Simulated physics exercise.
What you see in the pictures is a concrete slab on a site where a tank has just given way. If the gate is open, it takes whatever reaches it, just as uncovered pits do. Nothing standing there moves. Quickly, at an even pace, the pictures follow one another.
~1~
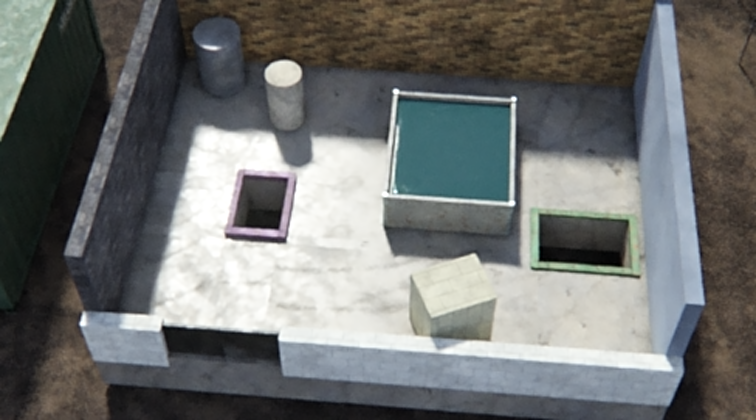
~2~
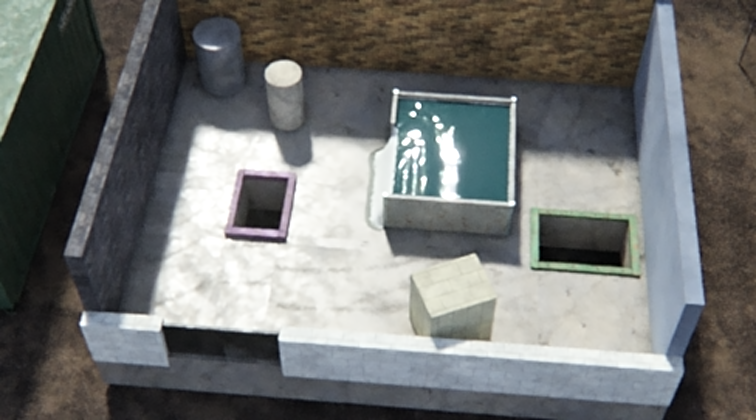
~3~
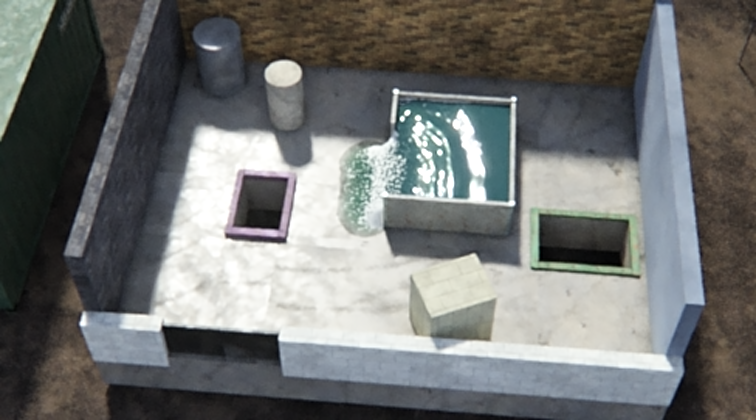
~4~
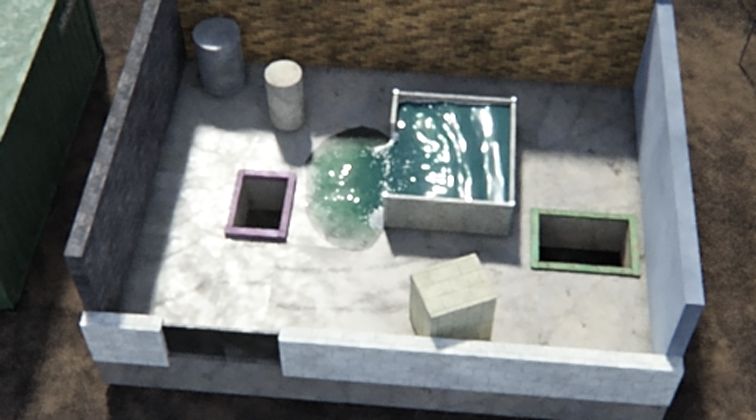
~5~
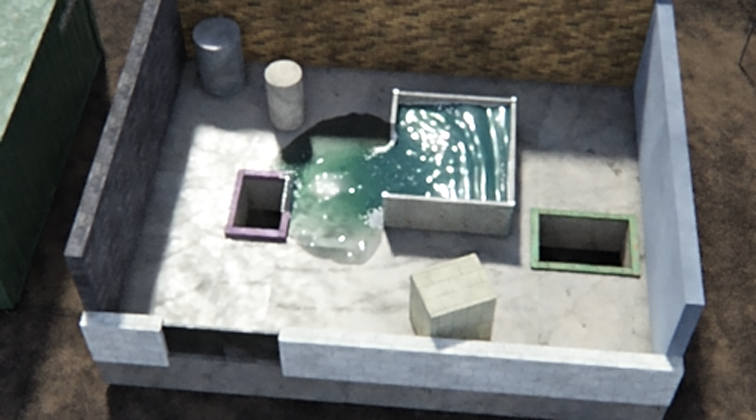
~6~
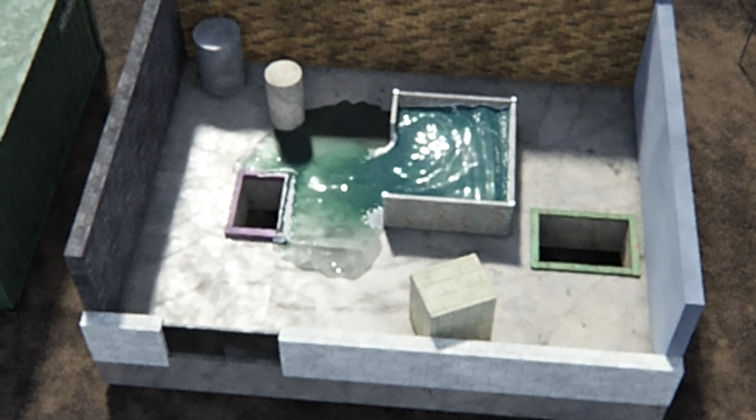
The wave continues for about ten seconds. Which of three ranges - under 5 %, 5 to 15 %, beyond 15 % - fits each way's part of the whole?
In order: The gate stays lower than five per cent. The purple pit goes higher than fifteen per cent. The green pit stays lower than five per cent.
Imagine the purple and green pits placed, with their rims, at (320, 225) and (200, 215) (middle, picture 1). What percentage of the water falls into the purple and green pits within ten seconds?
Purple share 20%, green share 14%.
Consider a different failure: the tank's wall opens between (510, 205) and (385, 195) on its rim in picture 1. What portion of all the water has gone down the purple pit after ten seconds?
The purple pit gets 0 per cent.
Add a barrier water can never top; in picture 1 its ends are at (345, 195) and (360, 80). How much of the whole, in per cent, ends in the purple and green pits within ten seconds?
I'd say purple collects roughly 10 % while green collects roughly 2 %.
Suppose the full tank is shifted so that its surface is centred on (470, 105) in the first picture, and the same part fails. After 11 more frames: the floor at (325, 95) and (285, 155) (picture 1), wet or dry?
Taking them in order, the first is inundated and the second is inundated.
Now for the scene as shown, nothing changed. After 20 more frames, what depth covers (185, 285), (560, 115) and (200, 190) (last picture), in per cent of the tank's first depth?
Approx. values, in order: 12 %, 0 %, 4 %.
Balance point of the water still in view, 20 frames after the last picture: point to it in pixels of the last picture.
Centre: Close to (320, 189).
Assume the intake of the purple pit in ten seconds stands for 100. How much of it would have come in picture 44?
It would be roughly 100 percent of the ten-second total.
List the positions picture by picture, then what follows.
In the first picture, the open tank at (451, 149) is whole and still.
In the second picture, the front is at (372, 225), out from the gap at (391, 177).
In the third picture, water pours out at (390, 179) and has run to (353, 230).
In the fourth picture, the front is at (311, 163), out from the gap at (390, 180).
In the fifth picture, the front is at (279, 161), out from the gap at (390, 180).
In the sixth picture, water pours out at (390, 180) and has run to (238, 169).
A moment on, water covers 25 % of the floor; the gate 0 %, the purple pit 7 %, the green pit 0 %.
Next, water covers 40 % of the floor; the gate 0 %, the purple pit 14 %, the green pit 0 %.
Then, water covers 45 % of the floor; the gate 0 %, the purple pit 19 %, the green pit 0 %.
Later, water covers 60 % of the floor; the gate 0 %, the purple pit 21 %, the green pit 0 %.
In the end, water covers 90 % of the floor; the gate 0 %, the purple pit 22 %, the green pit 1 %.
